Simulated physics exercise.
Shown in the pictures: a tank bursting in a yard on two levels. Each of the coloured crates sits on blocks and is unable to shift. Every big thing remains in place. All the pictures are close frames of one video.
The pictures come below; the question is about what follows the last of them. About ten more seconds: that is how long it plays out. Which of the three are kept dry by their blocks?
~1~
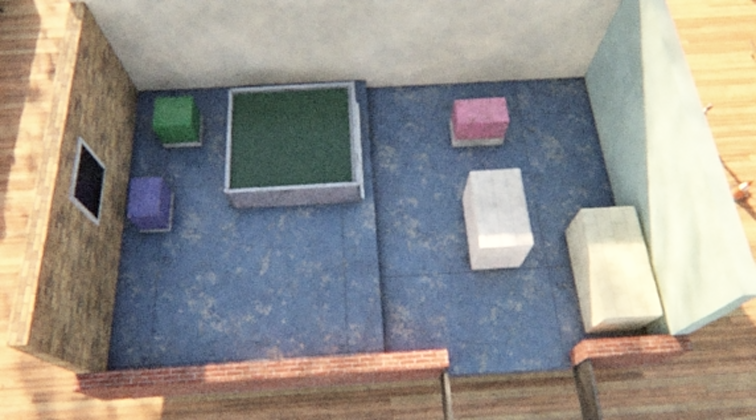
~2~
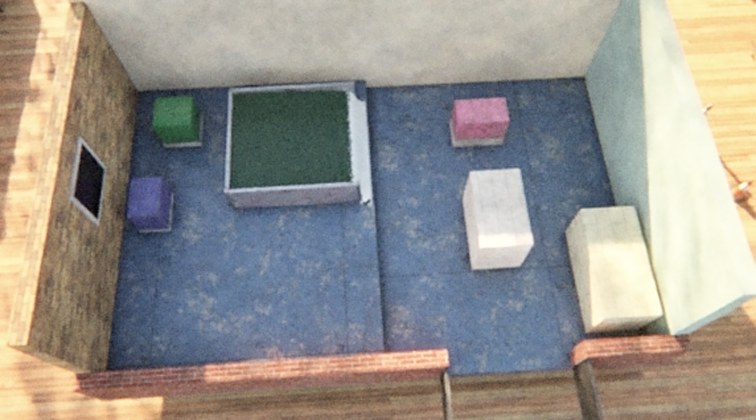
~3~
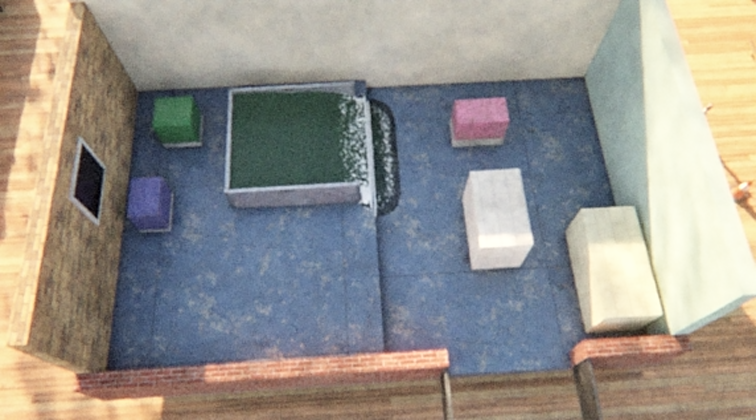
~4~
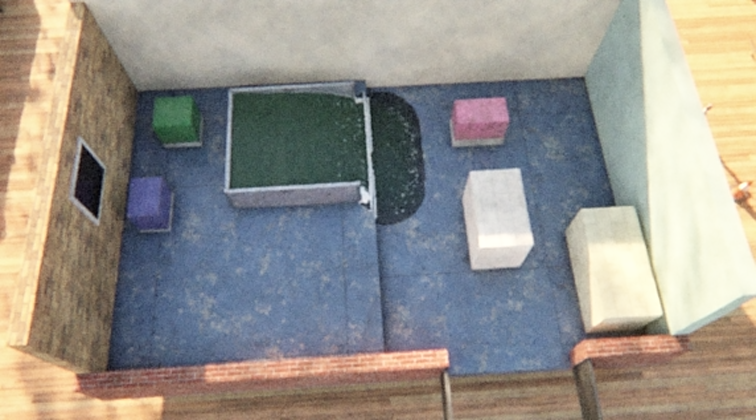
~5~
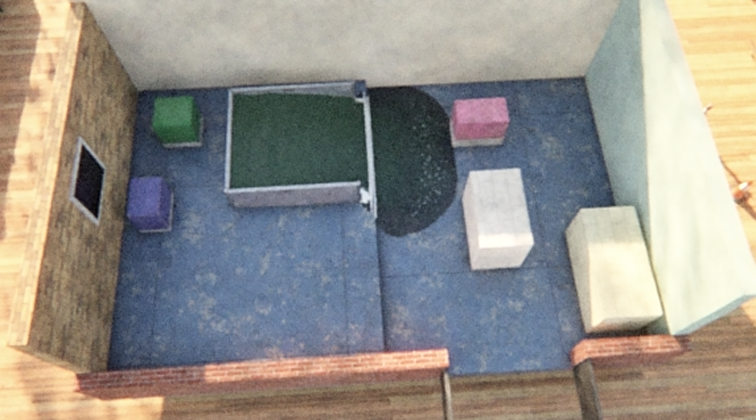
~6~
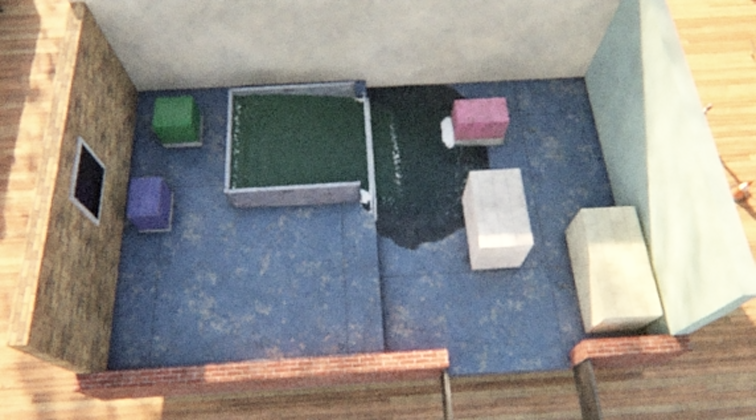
At the end, the blue crate never gets touched by the water. The pink crate gets touched by the water. The green crate never gets touched by the water.
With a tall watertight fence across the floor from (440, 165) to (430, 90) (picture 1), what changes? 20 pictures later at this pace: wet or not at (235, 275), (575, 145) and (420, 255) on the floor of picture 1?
First unwetted, then inundated, then inundated.
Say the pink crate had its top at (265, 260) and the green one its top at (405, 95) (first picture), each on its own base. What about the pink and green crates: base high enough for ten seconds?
So the pink crate stays high and dry and the green crate gets reached.
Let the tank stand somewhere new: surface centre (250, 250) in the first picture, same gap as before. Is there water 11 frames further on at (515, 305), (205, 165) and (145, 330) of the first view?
Submerged, untouched, untouched.
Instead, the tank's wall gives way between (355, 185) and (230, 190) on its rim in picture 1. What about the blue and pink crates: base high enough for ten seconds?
First the blue crate: It gets reached; then the pink crate: It is never reached.
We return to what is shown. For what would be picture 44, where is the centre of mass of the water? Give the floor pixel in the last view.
The balance point is around (490, 178).
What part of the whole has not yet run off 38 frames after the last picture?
94 percent or thereabouts.
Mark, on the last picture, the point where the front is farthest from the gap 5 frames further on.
Best guess: Near (603, 174).
A moment on, water covers 30 % of the floor; the blue crate not reached, the pink crate water round its plinth, the green crate not reached.
Next, water covers 40 % of the floor; the blue crate not reached, the pink crate water round its plinth, the green crate not reached.
Then, water covers 45 % of the floor; the blue crate not reached, the pink crate water round its plinth, the green crate not reached.
Later, water covers 55 % of the floor; the blue crate not reached, the pink crate water round its plinth, the green crate not reached.
In the end, water covers 55 % of the floor; the blue crate stayed above the water, the pink crate was topped, the green crate stayed above the water.
